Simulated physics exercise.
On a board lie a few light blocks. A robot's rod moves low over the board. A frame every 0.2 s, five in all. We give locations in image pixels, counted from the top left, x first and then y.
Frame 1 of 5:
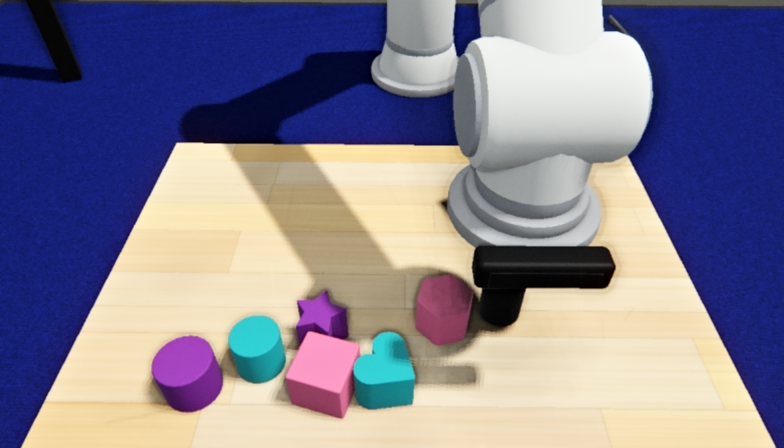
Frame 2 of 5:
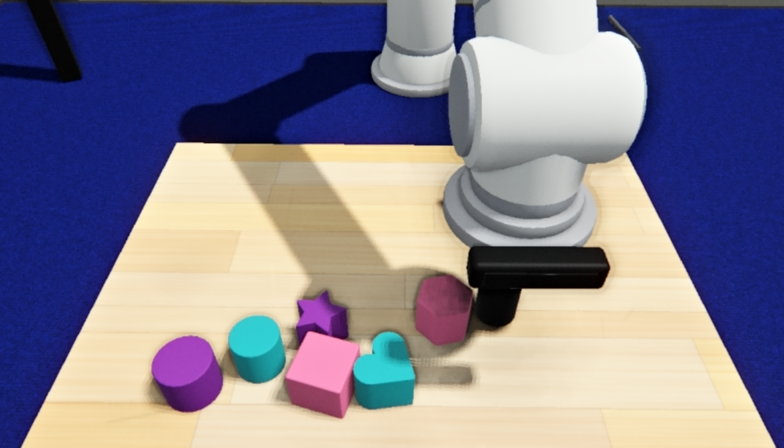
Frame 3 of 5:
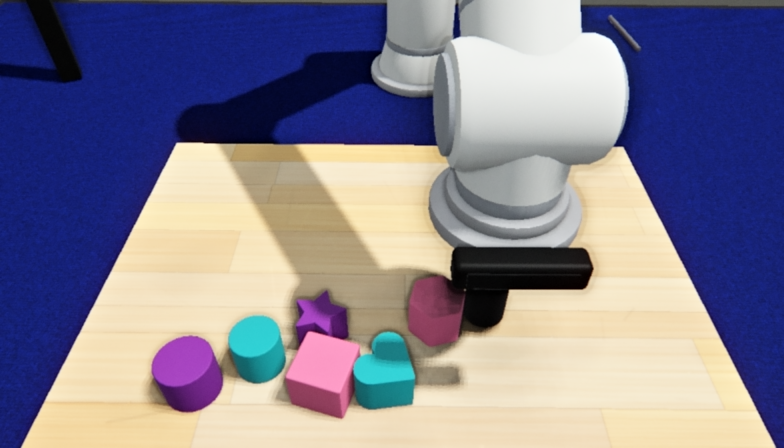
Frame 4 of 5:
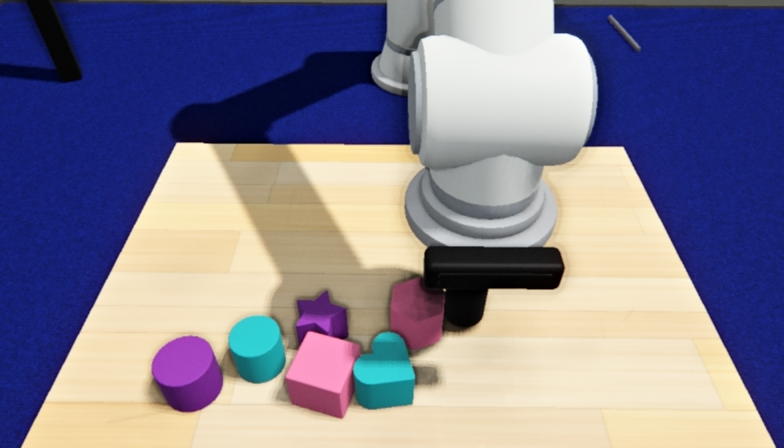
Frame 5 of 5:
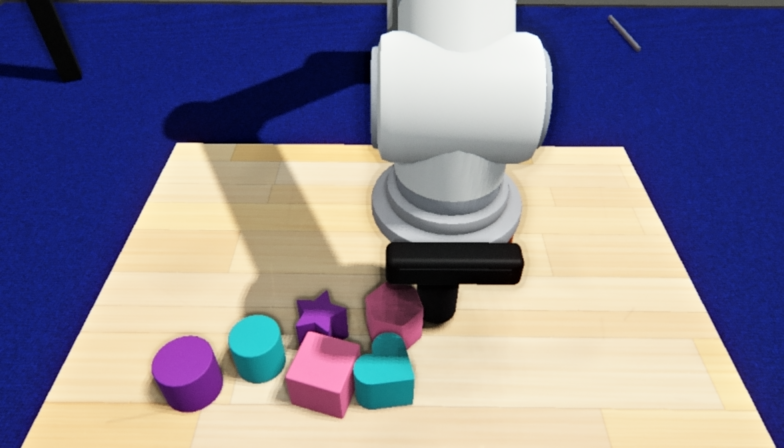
Robot arm sliding left over a wooden board, its black rod pushing a pink hexagon leftward while the other blocks stay still.
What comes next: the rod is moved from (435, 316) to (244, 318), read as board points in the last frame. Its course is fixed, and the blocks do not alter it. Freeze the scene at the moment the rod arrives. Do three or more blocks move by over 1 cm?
Yes, it checks out.
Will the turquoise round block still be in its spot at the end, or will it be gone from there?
It is carried off its spot.
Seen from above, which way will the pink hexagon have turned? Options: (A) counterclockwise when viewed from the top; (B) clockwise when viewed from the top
A
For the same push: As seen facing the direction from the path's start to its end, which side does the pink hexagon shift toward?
It's pushed left.
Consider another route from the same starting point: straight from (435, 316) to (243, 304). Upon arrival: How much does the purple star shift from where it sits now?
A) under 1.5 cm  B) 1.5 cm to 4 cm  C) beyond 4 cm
Option B.
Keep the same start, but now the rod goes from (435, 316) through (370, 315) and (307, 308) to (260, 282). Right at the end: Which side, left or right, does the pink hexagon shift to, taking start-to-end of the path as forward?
The pink hexagon goes left.
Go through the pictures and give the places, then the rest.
The first picture shows rod tip (499, 311); block tops, turquoise round block (254, 335); purple star (319, 310); pink square piece (323, 360); pink hexagon (446, 295).
The second picture shows rod (495, 311); blocks unchanged.
The third picture shows rod (483, 312); pink hexagon (438, 296).
The fourth picture shows rod (463, 311); pink hexagon (418, 298).
The fifth picture shows rod (436, 308); turquoise round block (254, 335); purple star (319, 310); pink square piece (323, 360); pink hexagon (394, 303).
On the path given first. One third of the way, rod (370, 309); turquoise round block (237, 336); purple star (285, 317), turned 40° clockwise; pink square piece (316, 367), turned 10° anticlockwise; pink hexagon (335, 318), turned 45° anticlockwise.
Two thirds of the way, rod (306, 309); turquoise round block (232, 337); purple star (275, 322), turned 55° clockwise; pink square piece (312, 378); pink hexagon (321, 329), turned 70° anticlockwise.
At the end, rod (241, 310); turquoise round block (219, 355); purple star (258, 318); pink square piece (312, 378); pink hexagon (321, 329), turned 70° anticlockwise.
